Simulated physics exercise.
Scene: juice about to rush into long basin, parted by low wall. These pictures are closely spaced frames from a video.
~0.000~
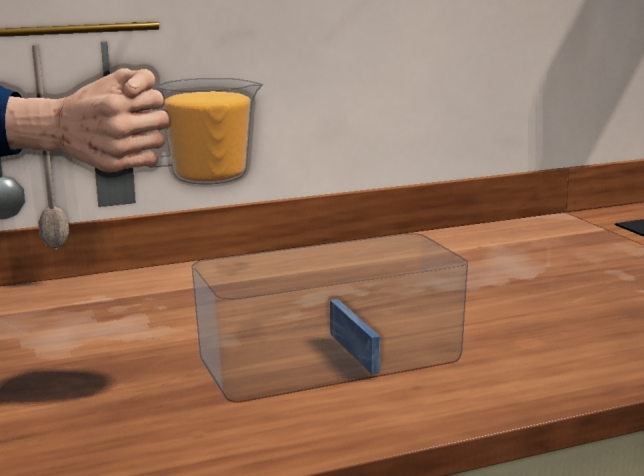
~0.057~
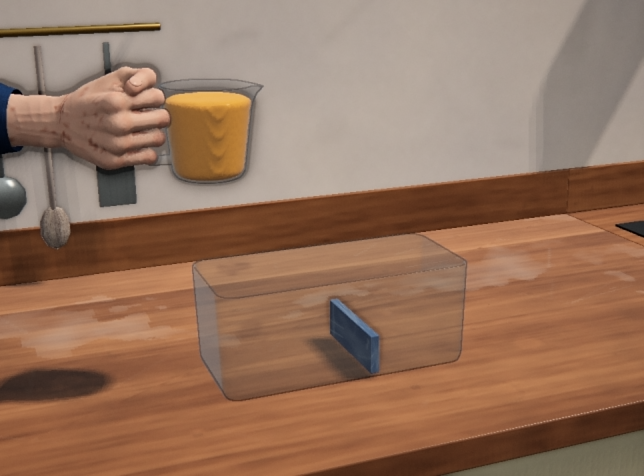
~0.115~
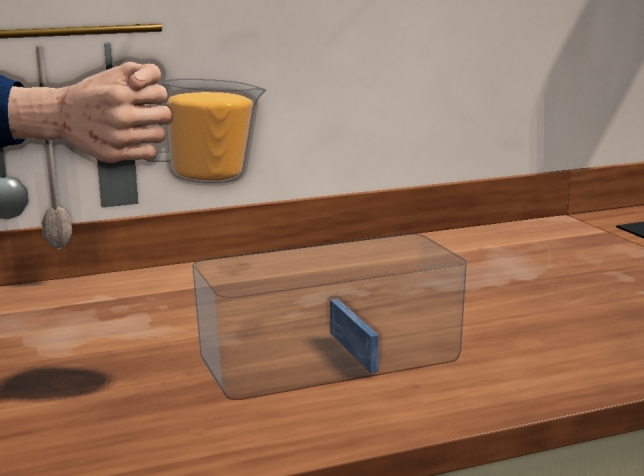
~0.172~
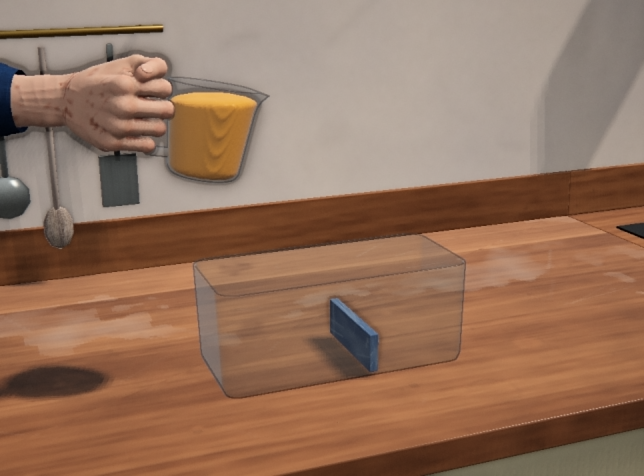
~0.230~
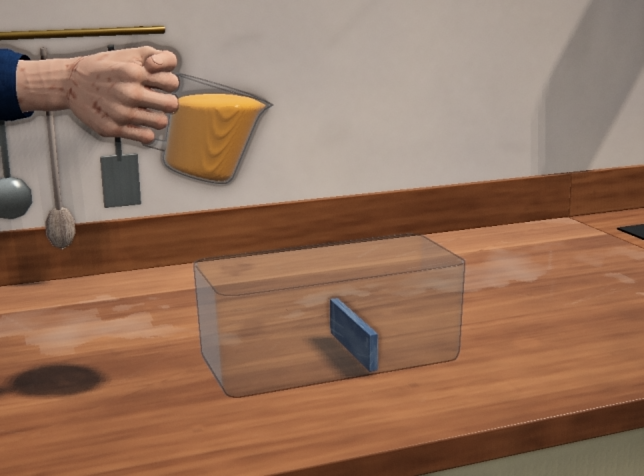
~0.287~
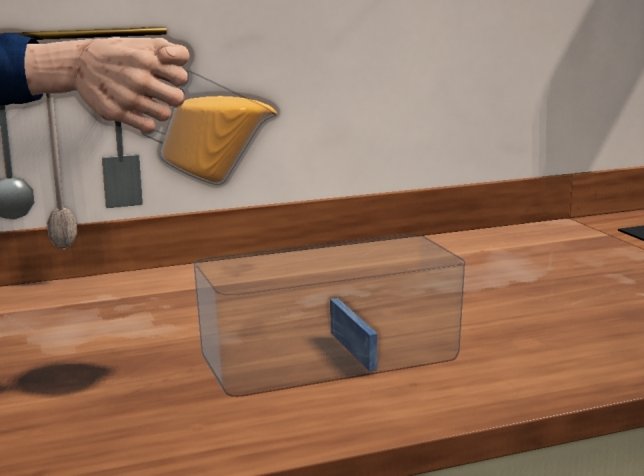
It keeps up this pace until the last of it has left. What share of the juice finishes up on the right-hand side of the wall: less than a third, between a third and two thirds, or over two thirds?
The share right of the wall will be small, below one third.
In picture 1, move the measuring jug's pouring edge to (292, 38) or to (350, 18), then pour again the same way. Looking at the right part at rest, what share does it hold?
Close to 85 in a hundred, then close to 55 in a hundred.
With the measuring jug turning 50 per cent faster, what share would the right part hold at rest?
Close to 5 in a hundred.
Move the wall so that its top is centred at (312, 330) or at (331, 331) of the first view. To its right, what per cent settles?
Near 90 % and 55 %.
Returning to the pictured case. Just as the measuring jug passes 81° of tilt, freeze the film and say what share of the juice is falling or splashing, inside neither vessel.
Estimate: 30 per cent, roughly.
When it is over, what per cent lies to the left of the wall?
Close to 90 per cent.
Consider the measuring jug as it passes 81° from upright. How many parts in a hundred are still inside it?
About 60 %.
A moment on, the measuring jug is tipped on its side and 58 per cent is still to pour, 12 is left of the wall and 0 right of it.
Next, the measuring jug is tipped on its side and 16 per cent is still to pour, 62 is left of the wall and 1 right of it.
Then the measuring jug is tipped on its side and 2 per cent is still to pour, 86 is left of the wall and 3 right of it.
Later the measuring jug is tipped on its side and 0 per cent is still to pour, 91 is left of the wall and 5 right of it.
At rest 91 per cent lies left of the wall, 5 right of it and 4 outside.
